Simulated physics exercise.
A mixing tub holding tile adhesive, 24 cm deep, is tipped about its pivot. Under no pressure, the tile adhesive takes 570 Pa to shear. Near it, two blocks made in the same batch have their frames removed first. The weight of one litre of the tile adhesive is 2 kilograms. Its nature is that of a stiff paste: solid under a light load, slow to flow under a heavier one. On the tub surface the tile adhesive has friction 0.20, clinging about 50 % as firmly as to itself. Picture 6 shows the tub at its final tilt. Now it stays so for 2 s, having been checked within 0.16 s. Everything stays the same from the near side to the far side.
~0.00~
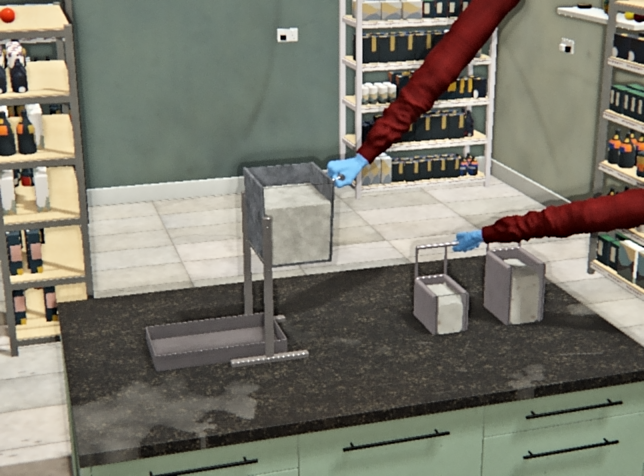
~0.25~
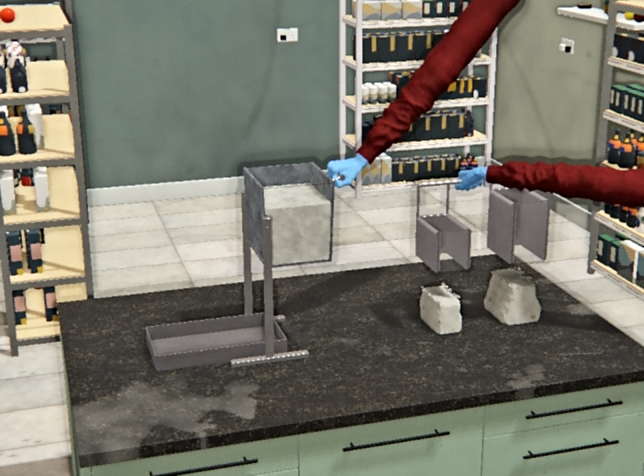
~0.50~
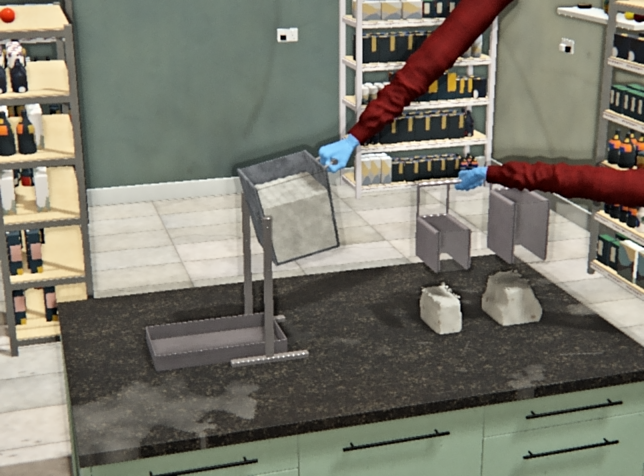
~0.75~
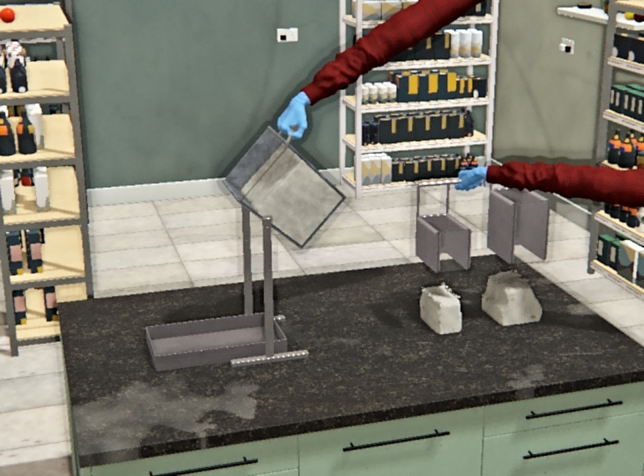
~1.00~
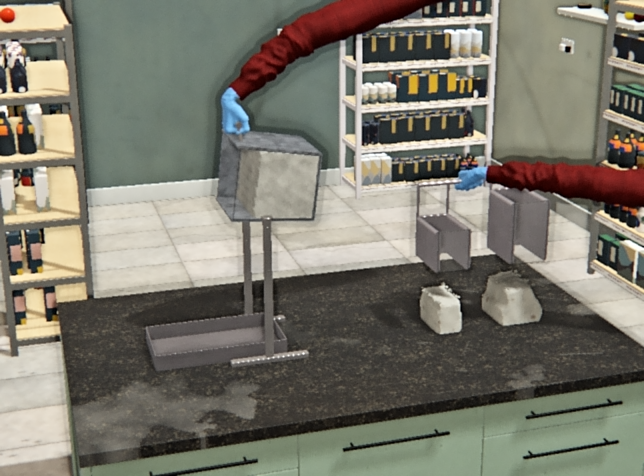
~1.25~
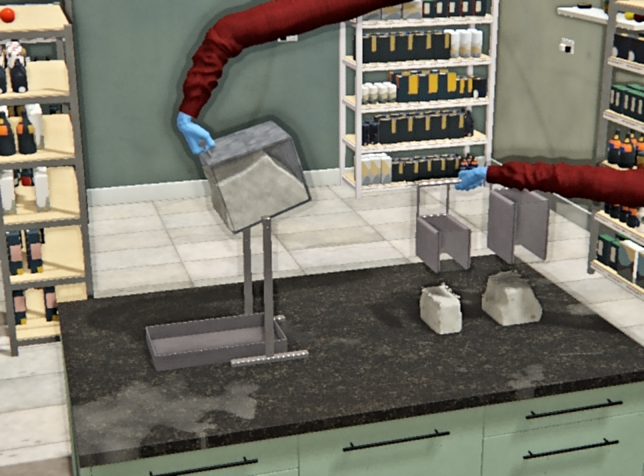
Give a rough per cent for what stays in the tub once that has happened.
Roughly 0 per cent stays in the tub.
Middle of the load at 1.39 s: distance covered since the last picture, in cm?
Shift: Some 8 cm.
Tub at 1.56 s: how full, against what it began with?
About 35 %.
By 1.39 s, the tub is at 107 degrees and holds 64 %.
By 1.56 s, the tub is at 107 degrees and holds 35 %.
By 1.73 s, the tub is at 107 degrees and holds 19 %.
By 1.90 s, the tub is at 107 degrees and holds 3 %.
By 3.25 s, at the end, the tub is at 107 degrees and holds 0 %.
